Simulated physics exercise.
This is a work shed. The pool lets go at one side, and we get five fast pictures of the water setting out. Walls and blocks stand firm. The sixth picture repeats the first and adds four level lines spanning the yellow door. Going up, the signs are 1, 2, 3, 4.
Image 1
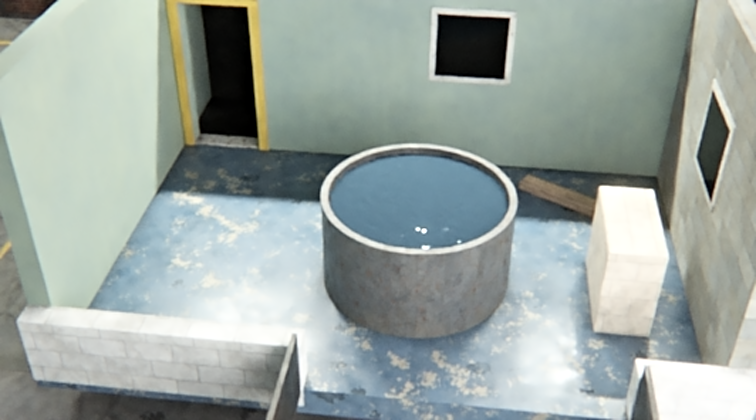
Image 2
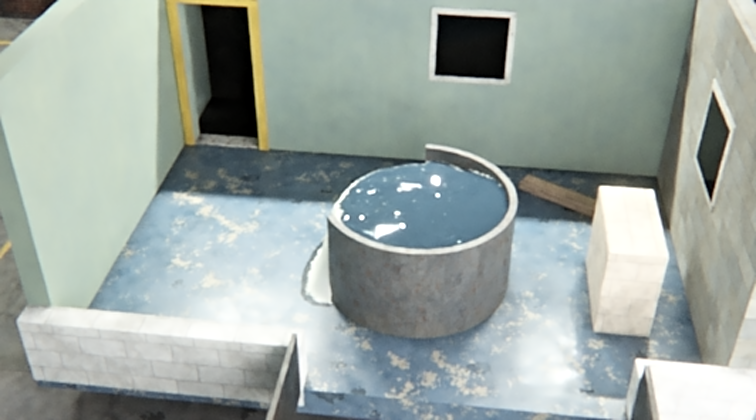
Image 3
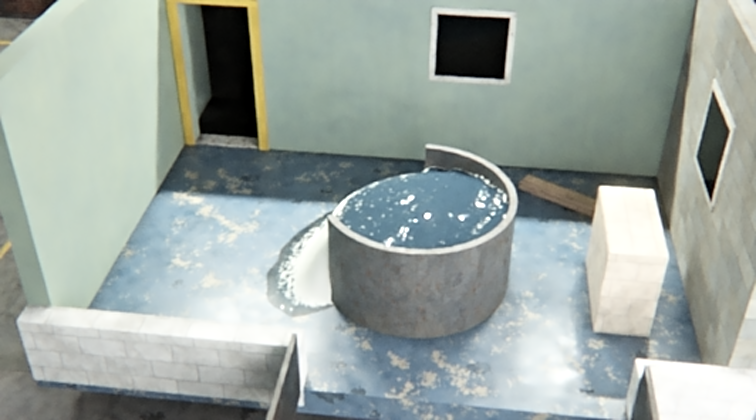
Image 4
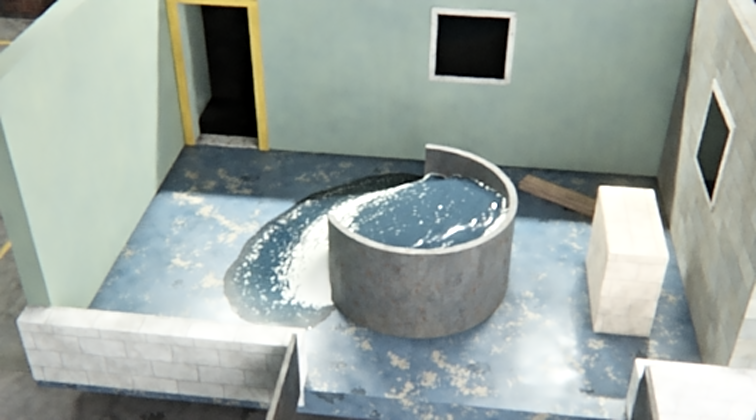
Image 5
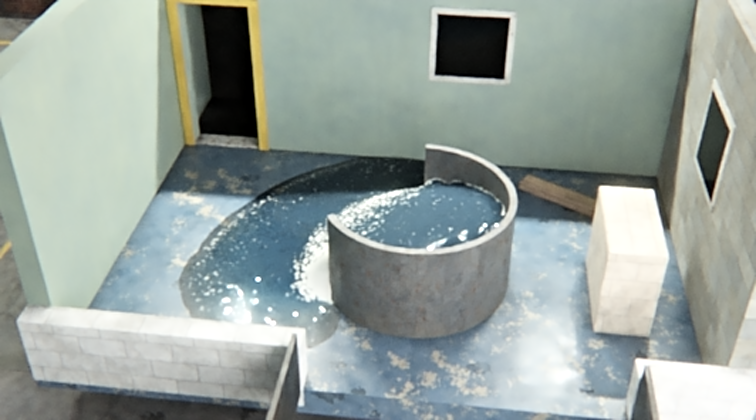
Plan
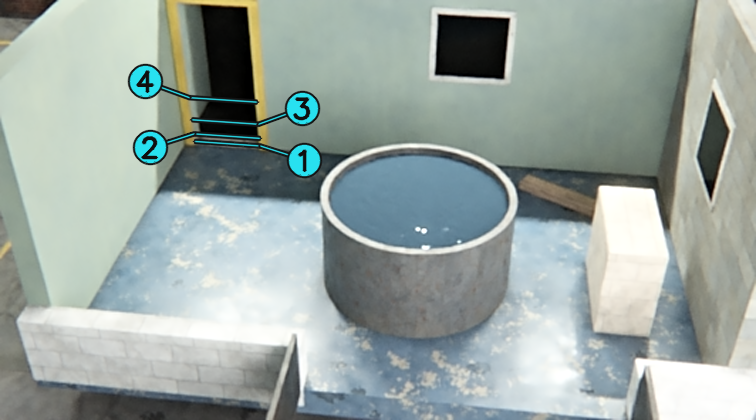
Water in a round grey pool burst out through its left side as part of the wall vanished, then spread in a foamy, widening sheet across the shed floor toward the yellow doorway side.
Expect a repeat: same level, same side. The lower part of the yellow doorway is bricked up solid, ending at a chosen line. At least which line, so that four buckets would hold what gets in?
That is mark 4.
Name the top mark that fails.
Mark 3.
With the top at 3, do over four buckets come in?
Yes, it does.
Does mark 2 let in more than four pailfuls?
Yes.
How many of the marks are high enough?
One.
On the marked copy, 1 at (227, 143); 2 at (226, 136); 3 at (225, 122); 4 at (222, 99); from the bottom up 1, 2, 3, 4.
With 1, dozens of bucketfuls pour in.
With 2, dozens of bucketfuls pour in.
With 3, about 9 bucketfuls get in.
With 4, a splash gets over, under a bucket.
